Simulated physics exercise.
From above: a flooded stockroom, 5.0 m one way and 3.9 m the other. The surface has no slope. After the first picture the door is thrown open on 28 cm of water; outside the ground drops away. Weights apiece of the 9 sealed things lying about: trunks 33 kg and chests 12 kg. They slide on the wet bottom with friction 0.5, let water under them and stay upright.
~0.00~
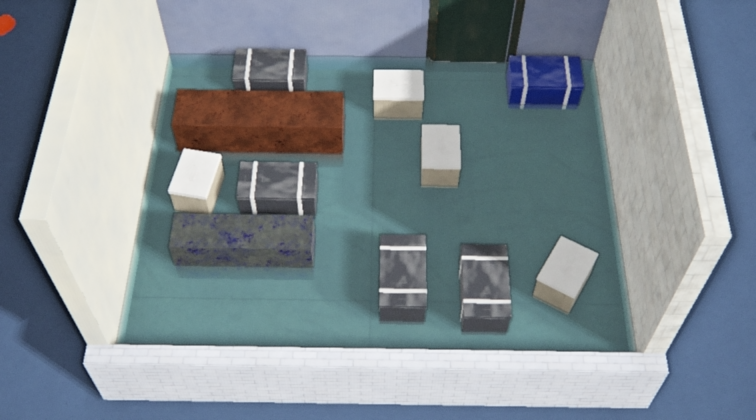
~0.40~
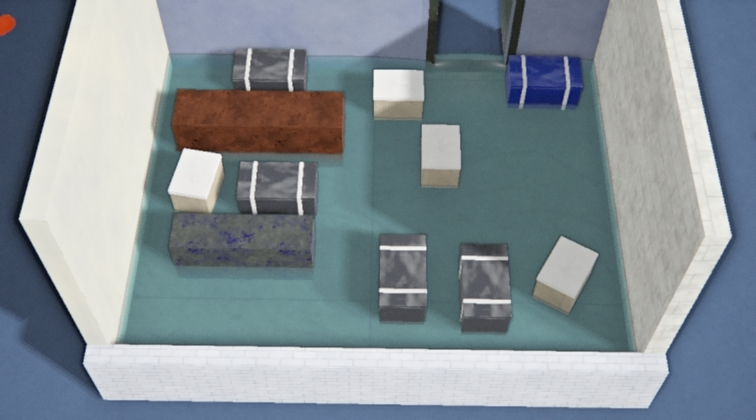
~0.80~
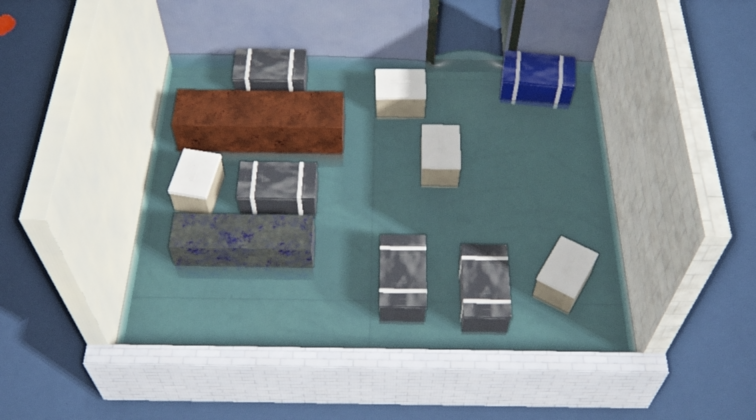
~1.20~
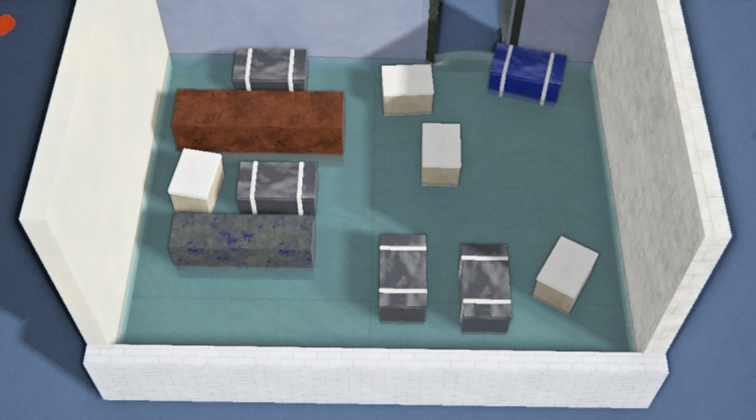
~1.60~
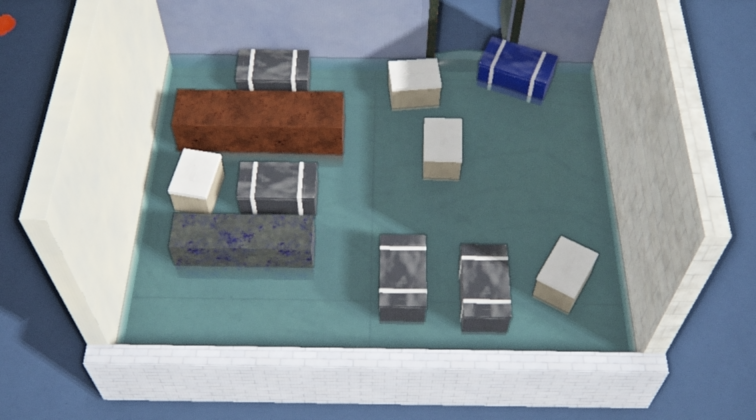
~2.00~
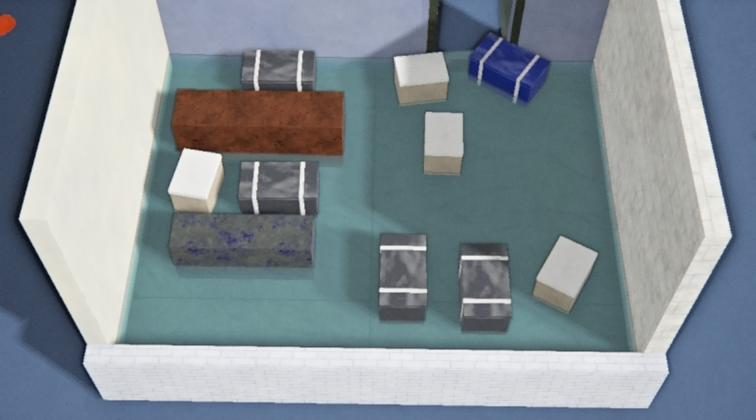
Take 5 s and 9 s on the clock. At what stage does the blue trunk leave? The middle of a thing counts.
Expect it before the first time.
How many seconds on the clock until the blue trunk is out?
At about 3.0 s.
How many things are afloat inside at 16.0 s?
I count 6.
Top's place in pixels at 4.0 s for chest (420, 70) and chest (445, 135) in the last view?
Near (458, 31) and (461, 102).
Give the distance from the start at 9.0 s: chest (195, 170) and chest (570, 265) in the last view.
In turn: 30 cm, 50 cm.
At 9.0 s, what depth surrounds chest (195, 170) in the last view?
Roughly 22 cm.
After 4.0 s the blue trunk has gone out (at 3.1 s); 1 of 9 are out; 8 afloat.
After 9.0 s the blue trunk has gone out (at 3.1 s); 3 of 9 are out; 6 afloat.
After 16.0 s the blue trunk has gone out (at 3.1 s); 3 of 9 are out; 6 afloat.
After 20.0 s the blue trunk has gone out (at 3.1 s); 4 of 9 are out; 5 afloat.
